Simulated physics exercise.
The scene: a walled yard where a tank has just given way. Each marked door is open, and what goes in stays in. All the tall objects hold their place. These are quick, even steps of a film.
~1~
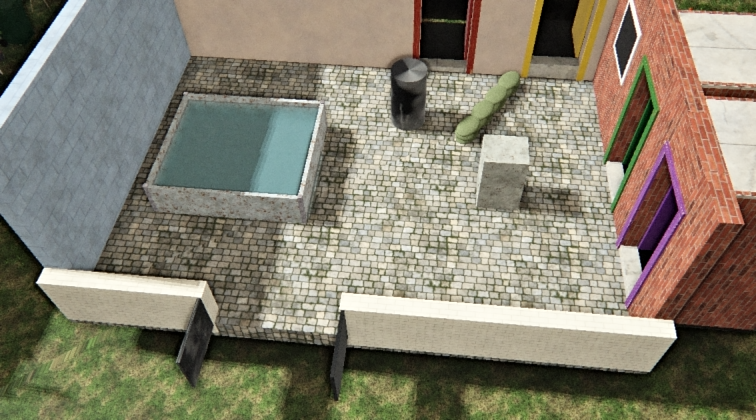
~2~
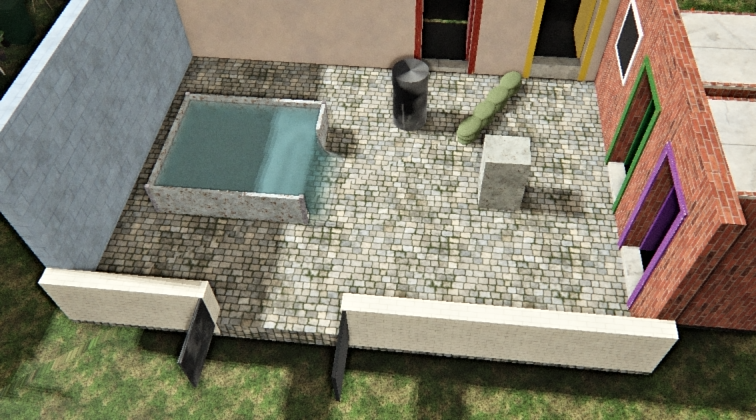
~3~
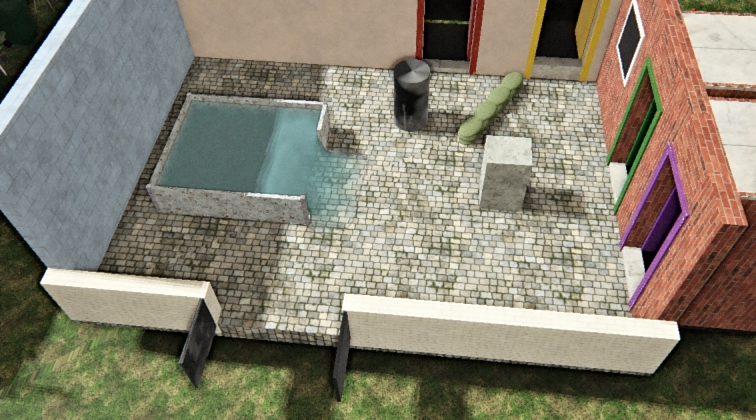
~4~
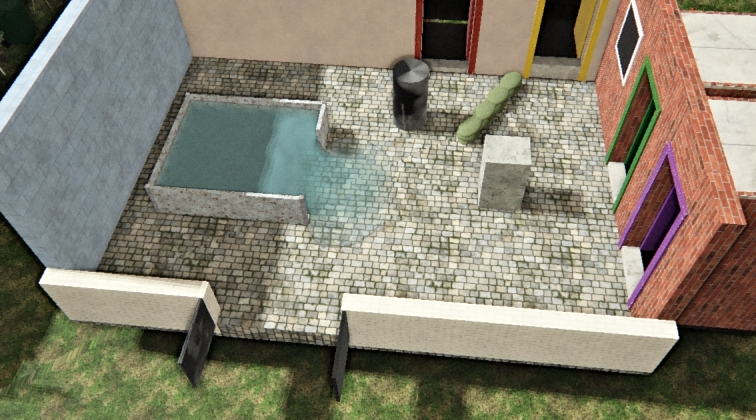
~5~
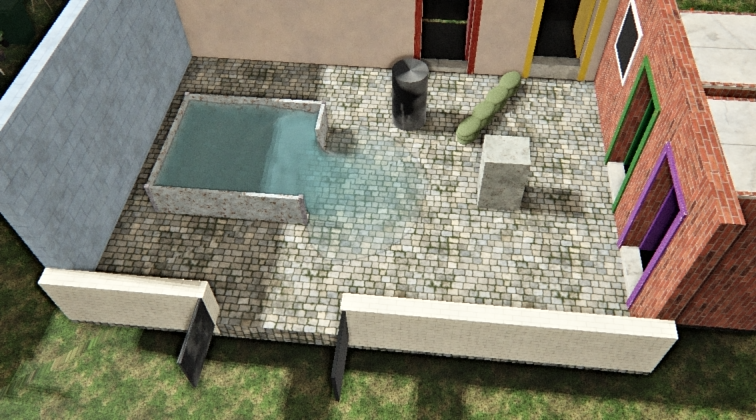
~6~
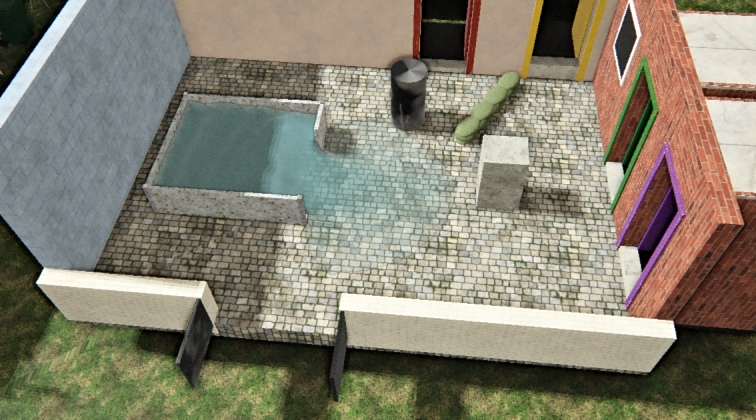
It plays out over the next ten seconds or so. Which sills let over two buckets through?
The yellow door holds within the limit; the green door floods; the purple door floods; the red door holds within the limit.
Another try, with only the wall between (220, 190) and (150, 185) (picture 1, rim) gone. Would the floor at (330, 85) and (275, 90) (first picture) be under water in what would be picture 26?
As listed: Not flooded, clear.
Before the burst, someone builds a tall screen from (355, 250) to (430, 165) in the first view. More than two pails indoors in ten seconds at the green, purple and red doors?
One by one: The green one takes less; the purple one stays under; the red one passes that mark.
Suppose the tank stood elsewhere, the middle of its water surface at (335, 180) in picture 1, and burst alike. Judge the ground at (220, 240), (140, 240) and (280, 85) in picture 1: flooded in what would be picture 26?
In turn: Dry, free of water, clear.
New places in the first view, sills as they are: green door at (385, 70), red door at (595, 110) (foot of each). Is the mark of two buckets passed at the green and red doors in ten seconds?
Then: The green door keeps below it; the red door goes over.
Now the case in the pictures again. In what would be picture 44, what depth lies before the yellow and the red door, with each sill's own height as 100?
About 60 and 60 per cent.
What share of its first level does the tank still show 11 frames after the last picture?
Some 54 per cent.
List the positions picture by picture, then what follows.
The open tank at (240, 146) is whole and still, in the first frame.
Water pours out at (311, 178) and has run to (333, 154), in the second frame.
The front is at (356, 157), out from the gap at (312, 180), in the third frame.
Water pours out at (311, 180) and has run to (383, 158), in the fourth frame.
The front is at (420, 174), out from the gap at (311, 180), in the fifth frame.
Water pours out at (310, 180) and has run to (448, 182), in the sixth frame.
A moment on, water covers 25 % of the floor; the yellow door not reached, the green door not reached, the purple door not reached, the red door not reached.
Next, water covers 45 % of the floor; the yellow door not reached, the green door not reached, the purple door wet at the sill, nothing in, the red door not reached.
Then, water covers 55 % of the floor; the yellow door wet at the sill, nothing in, the green door under two buckets in, the purple door over two buckets in, the red door wet at the sill, nothing in.
Later, water covers 60 % of the floor; the yellow door wet at the sill, nothing in, the green door over two buckets in, the purple door far over two buckets in, the red door wet at the sill, nothing in.
In the end, water covers 75 % of the floor; the yellow door wet at the sill, nothing in, the green door over two buckets in, the purple door far over two buckets in, the red door wet at the sill, nothing in.
